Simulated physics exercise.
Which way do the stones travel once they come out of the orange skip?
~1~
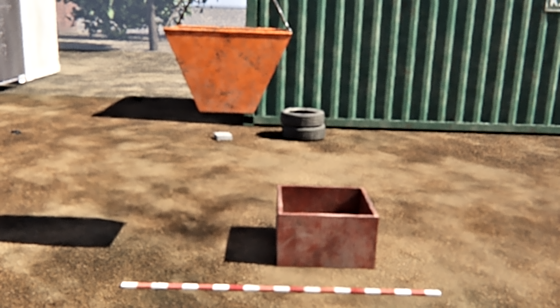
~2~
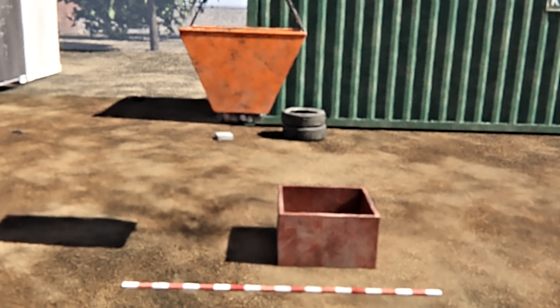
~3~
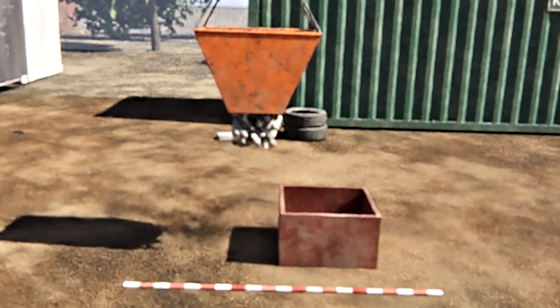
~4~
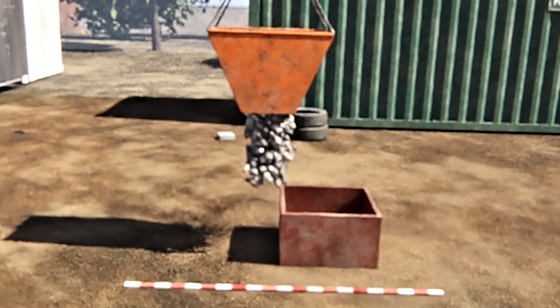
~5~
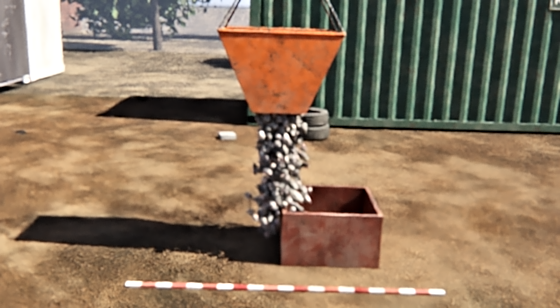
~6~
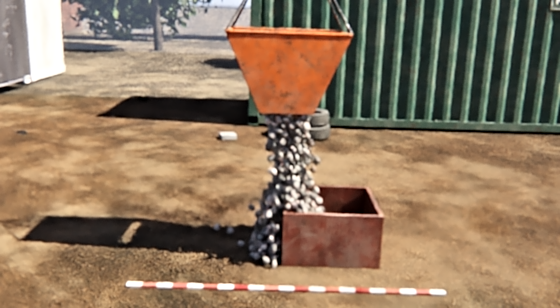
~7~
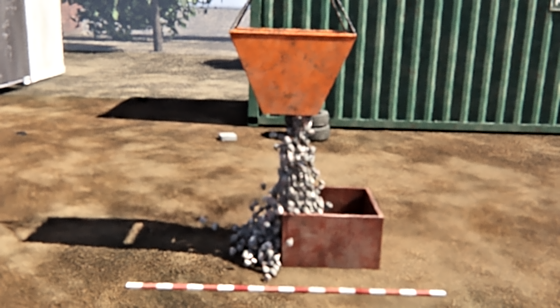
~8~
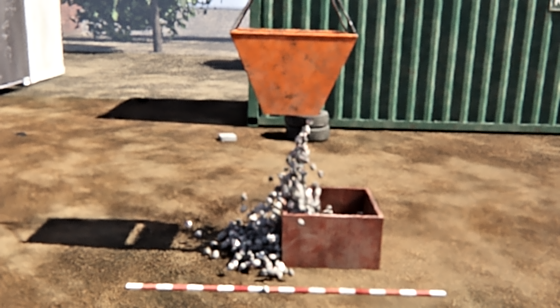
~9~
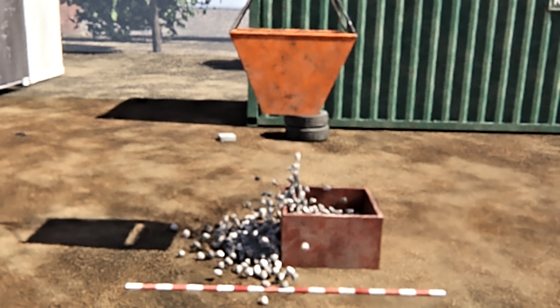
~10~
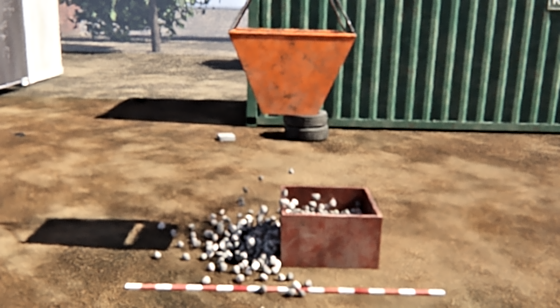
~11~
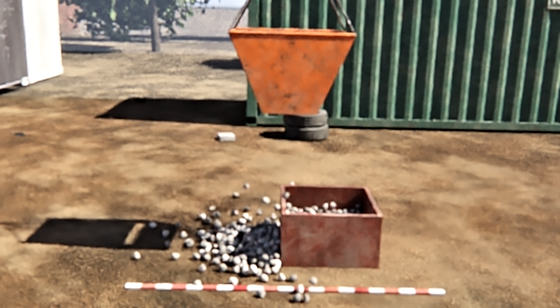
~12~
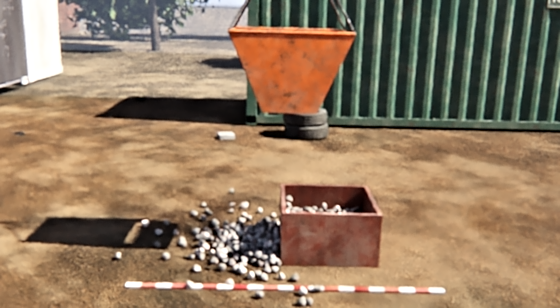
They move down, falling from the underside of the skip toward the bin and the ground beside it.
